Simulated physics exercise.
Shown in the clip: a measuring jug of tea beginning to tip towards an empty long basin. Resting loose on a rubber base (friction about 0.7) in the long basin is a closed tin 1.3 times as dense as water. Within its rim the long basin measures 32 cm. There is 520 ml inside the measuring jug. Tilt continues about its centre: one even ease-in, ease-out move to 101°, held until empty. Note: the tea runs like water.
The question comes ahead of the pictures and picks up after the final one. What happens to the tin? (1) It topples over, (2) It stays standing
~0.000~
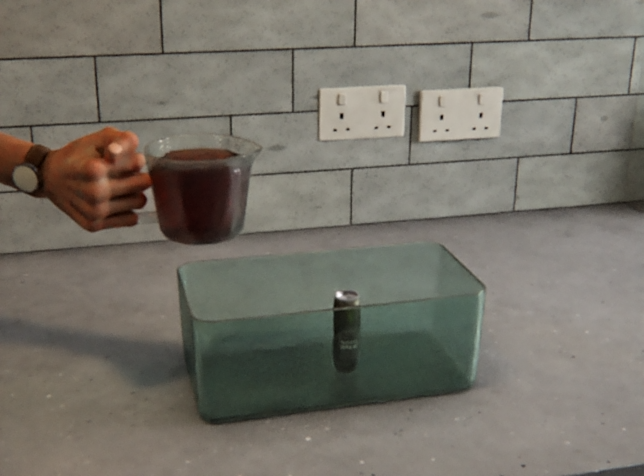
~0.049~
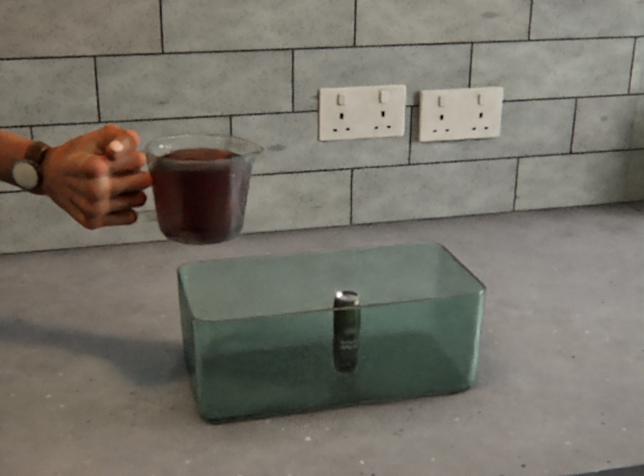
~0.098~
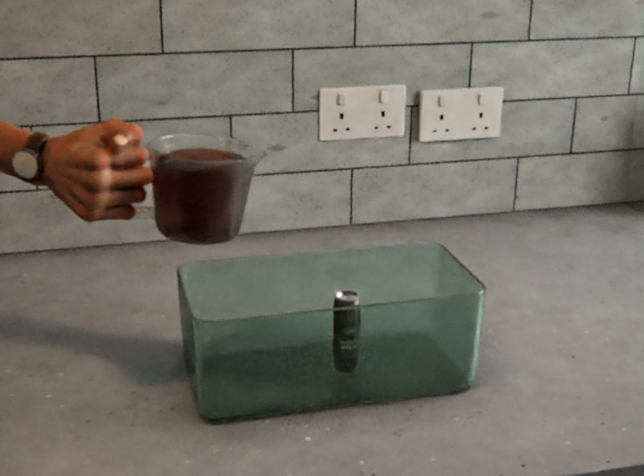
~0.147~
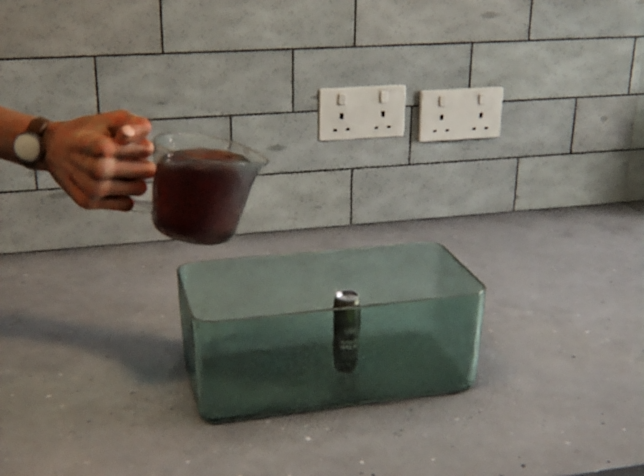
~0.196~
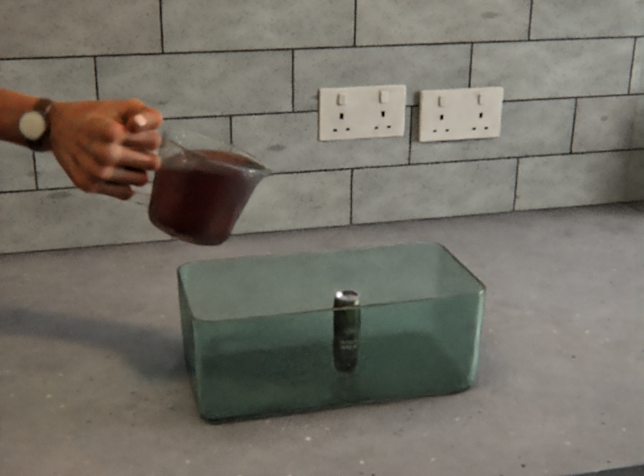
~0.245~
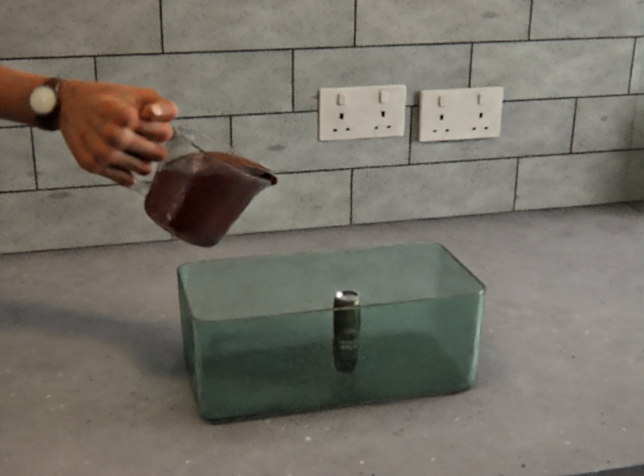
Answer: 2.
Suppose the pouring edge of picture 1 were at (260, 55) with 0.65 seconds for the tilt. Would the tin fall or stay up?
Result: Tin tipped over.
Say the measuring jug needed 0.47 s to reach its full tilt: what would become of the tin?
The tin would stay balanced.
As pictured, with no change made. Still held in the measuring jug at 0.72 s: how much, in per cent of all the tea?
Around 7 in a hundred.
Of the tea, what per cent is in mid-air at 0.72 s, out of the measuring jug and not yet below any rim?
Roughly 7 per cent.
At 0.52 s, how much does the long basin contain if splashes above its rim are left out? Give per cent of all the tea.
Some 30 per cent.
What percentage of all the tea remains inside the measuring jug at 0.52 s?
44 %.
By 0.52 s the tilt is 91° and 44 per cent is still to pour; the tin stands where it began.
By 0.72 s the tilt is 101° and 7 per cent is still to pour; the tin stands where it began.
By 0.92 s the tilt is 101° and 0 per cent is still to pour; the tin stands 1 cm from where it began.
By 1.15 s the tilt is 101° and 0 per cent is still to pour; the tin stands 1 cm from where it began.
At rest the tin stands 1 cm from where it began.
